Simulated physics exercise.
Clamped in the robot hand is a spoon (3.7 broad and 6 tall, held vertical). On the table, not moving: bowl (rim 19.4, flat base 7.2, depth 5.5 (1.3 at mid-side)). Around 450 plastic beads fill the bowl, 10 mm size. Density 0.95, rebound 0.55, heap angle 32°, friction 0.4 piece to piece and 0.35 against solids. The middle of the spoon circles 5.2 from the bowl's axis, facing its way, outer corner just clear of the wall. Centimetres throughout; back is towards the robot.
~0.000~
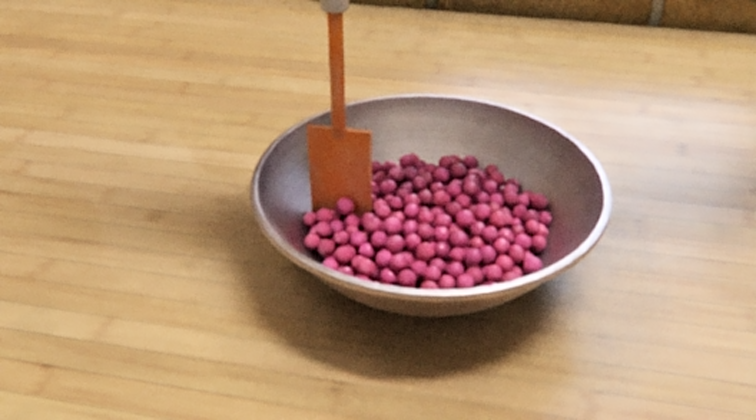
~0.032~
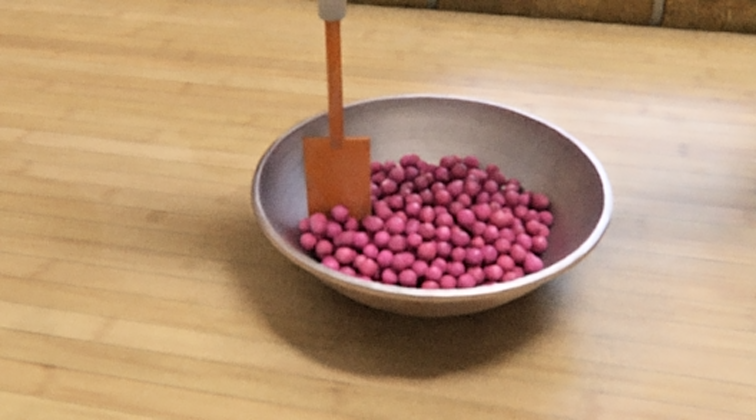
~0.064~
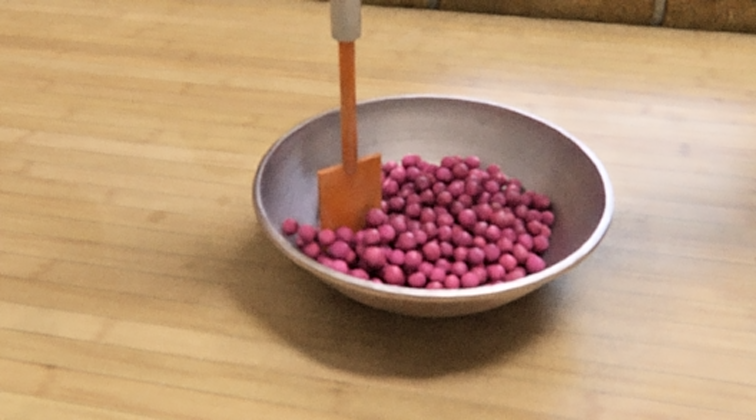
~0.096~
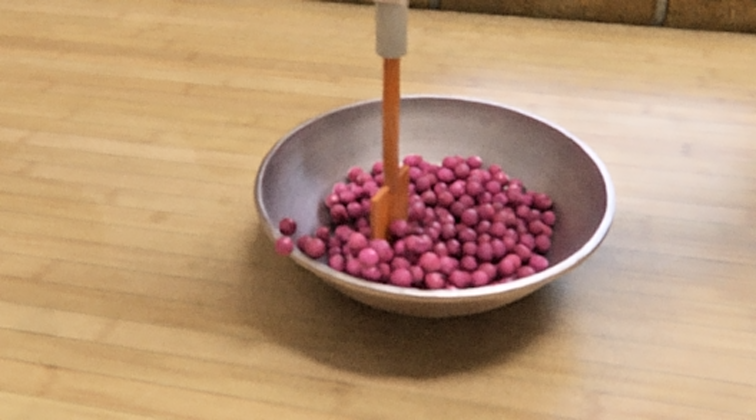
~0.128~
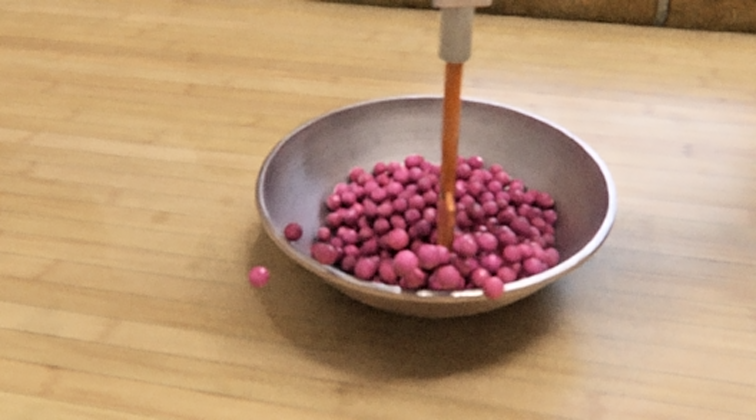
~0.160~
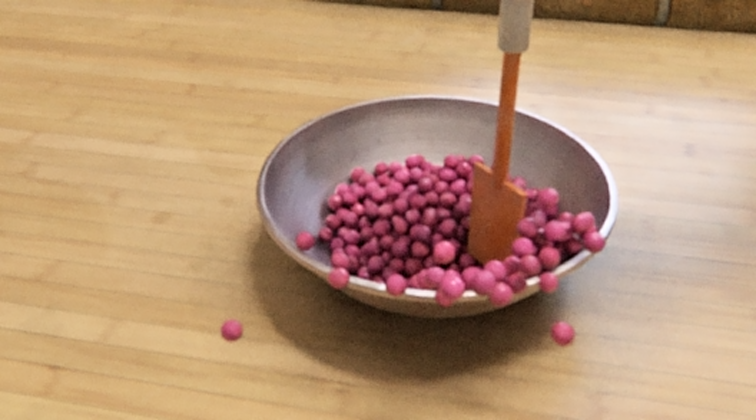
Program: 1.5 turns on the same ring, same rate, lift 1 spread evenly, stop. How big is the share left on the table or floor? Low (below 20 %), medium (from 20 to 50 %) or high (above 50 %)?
Share on the table or floor: Medium (from 20 to 50 %).
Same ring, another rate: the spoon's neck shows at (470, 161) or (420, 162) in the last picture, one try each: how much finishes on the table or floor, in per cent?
About 20 and 10 per cent.
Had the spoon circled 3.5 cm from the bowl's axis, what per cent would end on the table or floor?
In that case some 15 per cent.
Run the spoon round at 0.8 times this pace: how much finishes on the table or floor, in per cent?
About 20 per cent.
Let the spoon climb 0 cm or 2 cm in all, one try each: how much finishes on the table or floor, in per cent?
About 40 and 20 per cent.
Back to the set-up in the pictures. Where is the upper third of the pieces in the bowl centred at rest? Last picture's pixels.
Around (436, 227).
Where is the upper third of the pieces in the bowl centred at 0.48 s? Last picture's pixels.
Near (411, 236).
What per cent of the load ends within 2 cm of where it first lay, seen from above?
Some 35 per cent.
By 0.32 s, 290° round, highest piece 10 above the table; 374 in the bowl, 33 on the table or floor, 45 in flight or on the tool.
By 0.48 s, 84° round, highest piece 8 above the table; 338 in the bowl, 97 on the table or floor, 17 in flight or on the tool.
By 0.76 s, 180° round, highest piece 4 above the table; 327 in the bowl, 125 on the table or floor.
By 1.46 s, 180° round, highest piece 3 above the table; 327 in the bowl, 125 on the table or floor.
Final count, 327 in the bowl, 125 on the table or floor. That is 28 % on the table or floor.
